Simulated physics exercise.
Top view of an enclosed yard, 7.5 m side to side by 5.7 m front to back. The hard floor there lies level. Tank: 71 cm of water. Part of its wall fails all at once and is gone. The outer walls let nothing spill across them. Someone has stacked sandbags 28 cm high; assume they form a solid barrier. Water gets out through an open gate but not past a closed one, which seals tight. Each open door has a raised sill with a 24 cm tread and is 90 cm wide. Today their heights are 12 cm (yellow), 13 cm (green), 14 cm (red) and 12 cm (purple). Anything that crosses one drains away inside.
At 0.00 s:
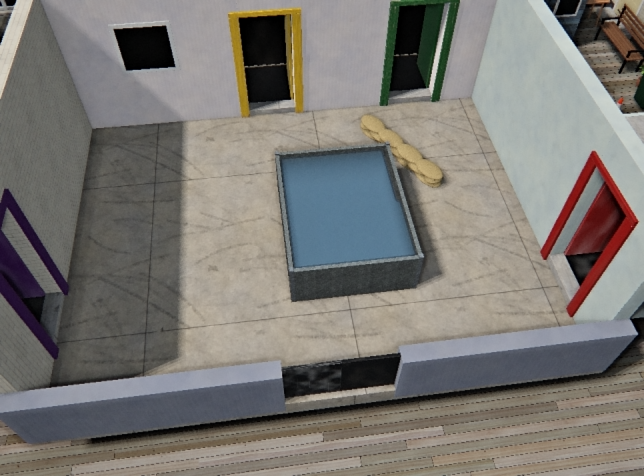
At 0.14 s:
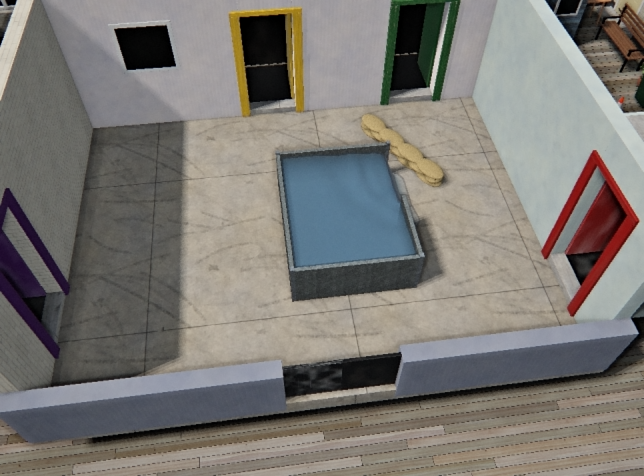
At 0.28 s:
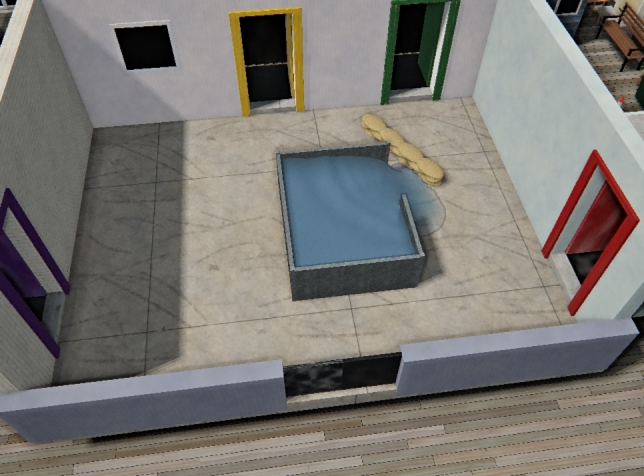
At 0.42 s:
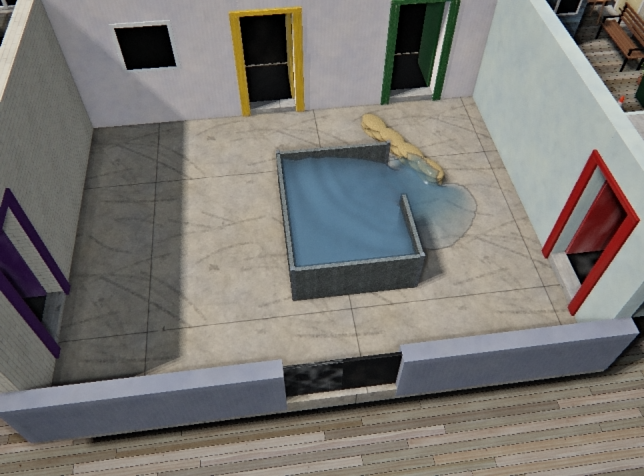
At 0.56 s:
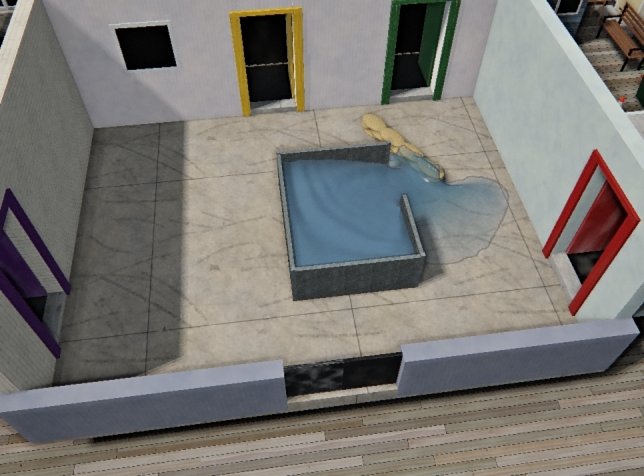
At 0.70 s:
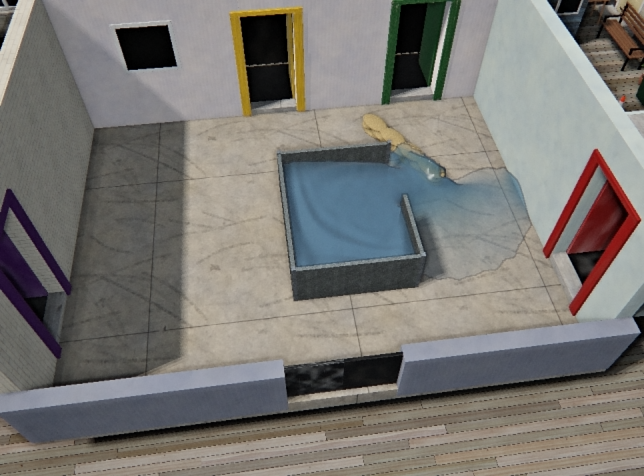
A large grey-walled tank of blue water stands in the middle of a pale, walled yard seen from above, with a still camera. A yellow door and a green door are in the back wall, a purple one is at left, a red one at right, and tan sandbags lie behind the tank. Part of the tank's right wall vanishes, and water pours through the gap, spreading rightward across the floor and around the sandbags.
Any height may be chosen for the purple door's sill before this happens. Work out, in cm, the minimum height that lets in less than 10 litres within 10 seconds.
I would say 10 cm.
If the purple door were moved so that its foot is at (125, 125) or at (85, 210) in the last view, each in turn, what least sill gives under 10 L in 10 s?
Roughly 8.0 cm, then roughly 7.0 cm.
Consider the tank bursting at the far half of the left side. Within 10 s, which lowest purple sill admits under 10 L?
With that break, close to 15 cm.
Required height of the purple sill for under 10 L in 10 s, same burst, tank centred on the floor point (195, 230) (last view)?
New minimum height: Approx. 9.0 cm.
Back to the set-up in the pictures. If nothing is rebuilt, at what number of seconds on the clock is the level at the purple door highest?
Approximately 9.0 s.
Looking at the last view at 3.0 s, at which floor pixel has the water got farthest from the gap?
Somewhere near the pixel (152, 127).
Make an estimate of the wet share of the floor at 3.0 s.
About 45 per cent.
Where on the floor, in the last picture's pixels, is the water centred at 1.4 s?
The centre of all the water is around (383, 220).
After 1.4 s water covers 20 % of the floor, deepest (56 cm) near (426, 184); it has not reached the purple door.
After 3.0 s water covers 45 % of the floor, deepest (34 cm) near (571, 350); it has not reached the purple door.
After 10.0 s water covers 95 % of the floor, deepest (14 cm) near (281, 267); 9 cm at the purple door, 2 litres in over its 12 cm sill.
At the purple door as built, the water arrived by 5.5 s and peaked near 13 cm at 8.8 s.
With a sill of 9 cm, 17 litres would have come in within the 10 s; with 12 cm, 2 litres. So under 10 litres takes about 10 cm.
